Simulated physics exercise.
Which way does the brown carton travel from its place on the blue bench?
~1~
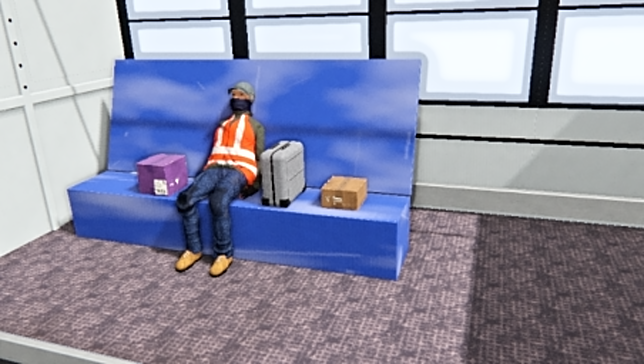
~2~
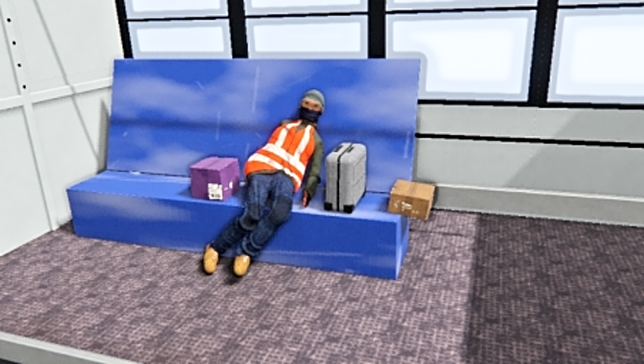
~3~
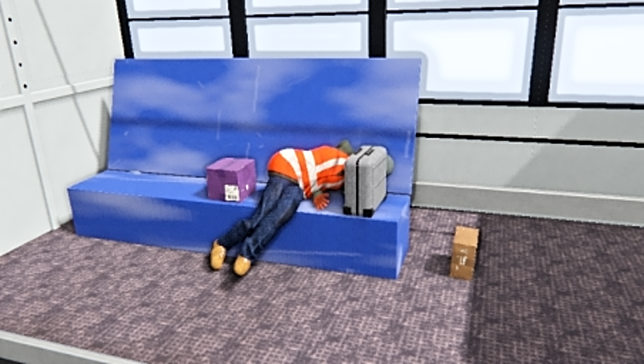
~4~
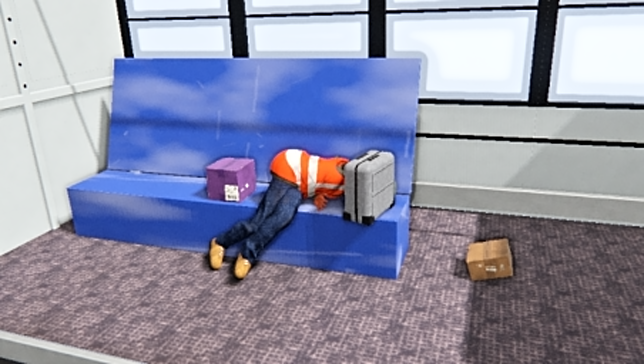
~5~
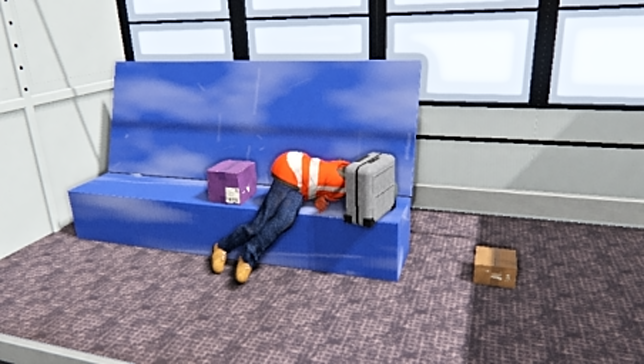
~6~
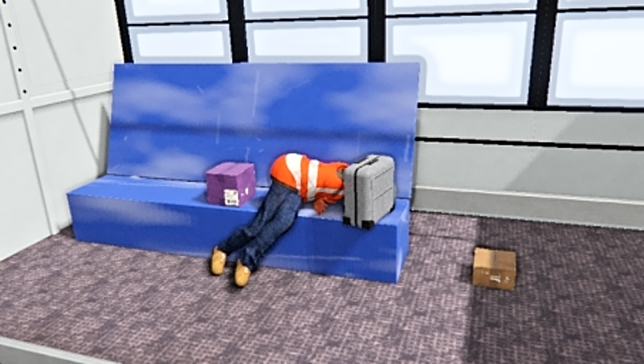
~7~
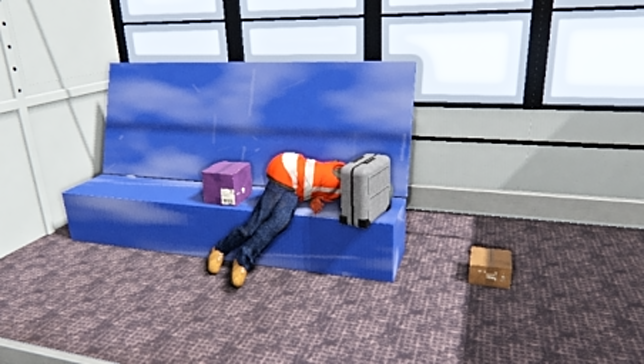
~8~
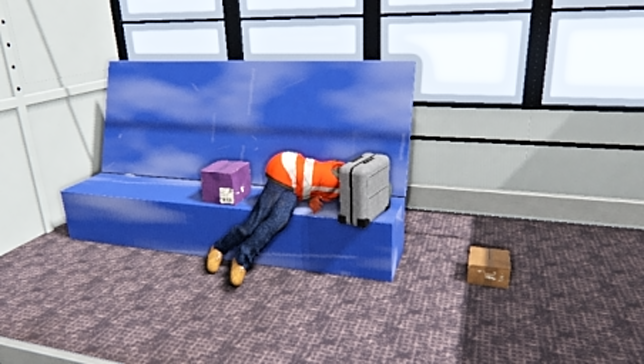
The brown carton moves to the right, going off the end of the bench and onto the floor.
